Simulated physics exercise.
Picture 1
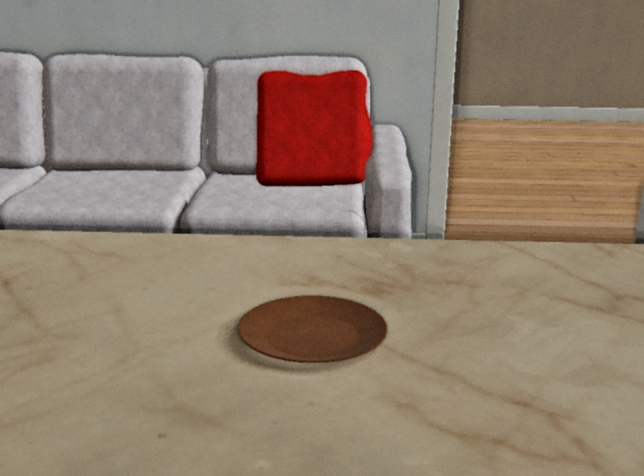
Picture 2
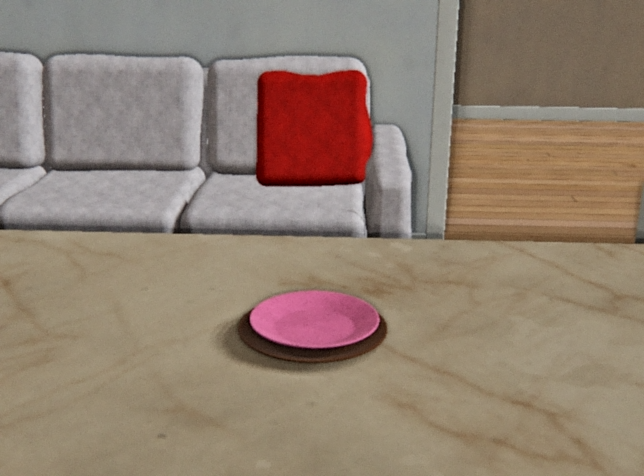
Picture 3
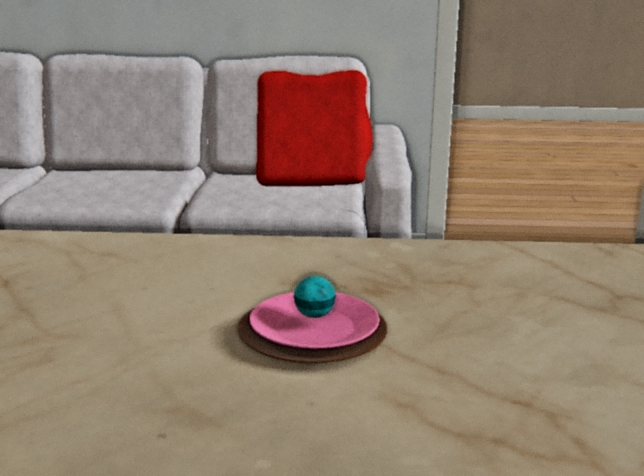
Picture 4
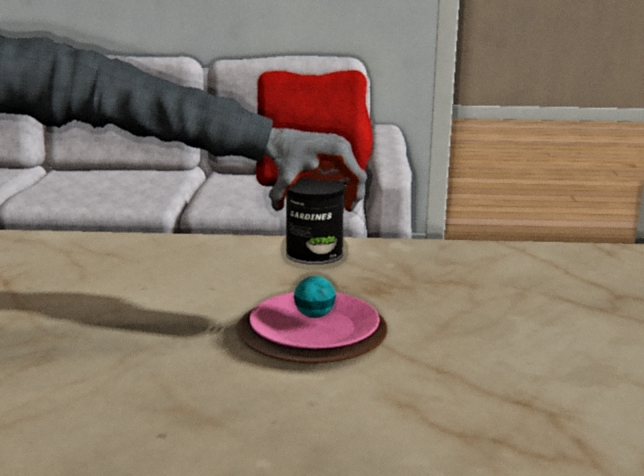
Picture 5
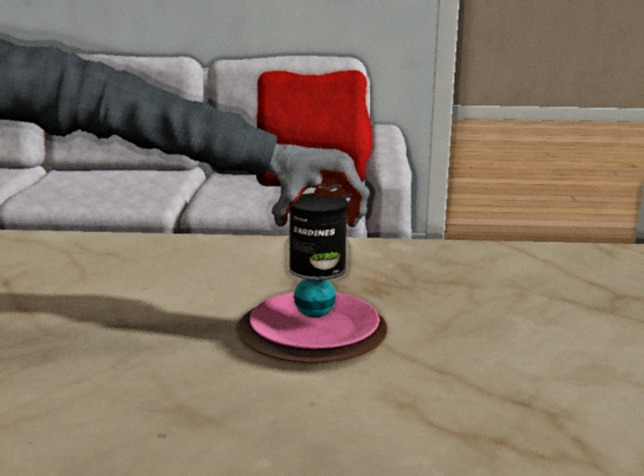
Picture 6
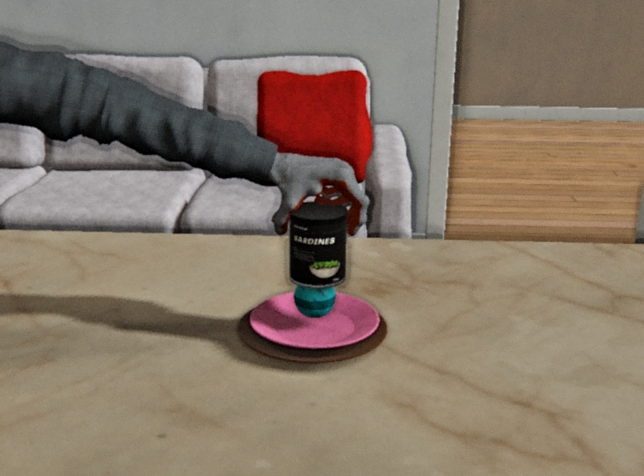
A black container moves in a grey hand over a beige marbled tabletop, seen by a still camera from slightly above. A brown plate sits near the centre, with a grey sofa and red cushion behind and wood panelling at right. A pink plate appears on the brown one, then a turquoise ball on top, and an arm from the left lowers the container onto the ball, still gripping it.
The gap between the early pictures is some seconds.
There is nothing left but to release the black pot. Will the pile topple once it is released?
Yes: Something falls.
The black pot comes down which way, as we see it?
Toward the right-hand side.
Then, 0.40 s past the last view, black pot rocked 28° from its first pose near (335, 248).
Then, 0.60 s past the last view, black pot now fallen.
Then, 0.70 s past the last view, things are still on the move.
Then, 0.80 s past the last view, as before.
Finally, fallen, black pot; the other 3 still in place. Final places as the last picture's camera would see them, black pot near (465, 314). The pile comes apart.
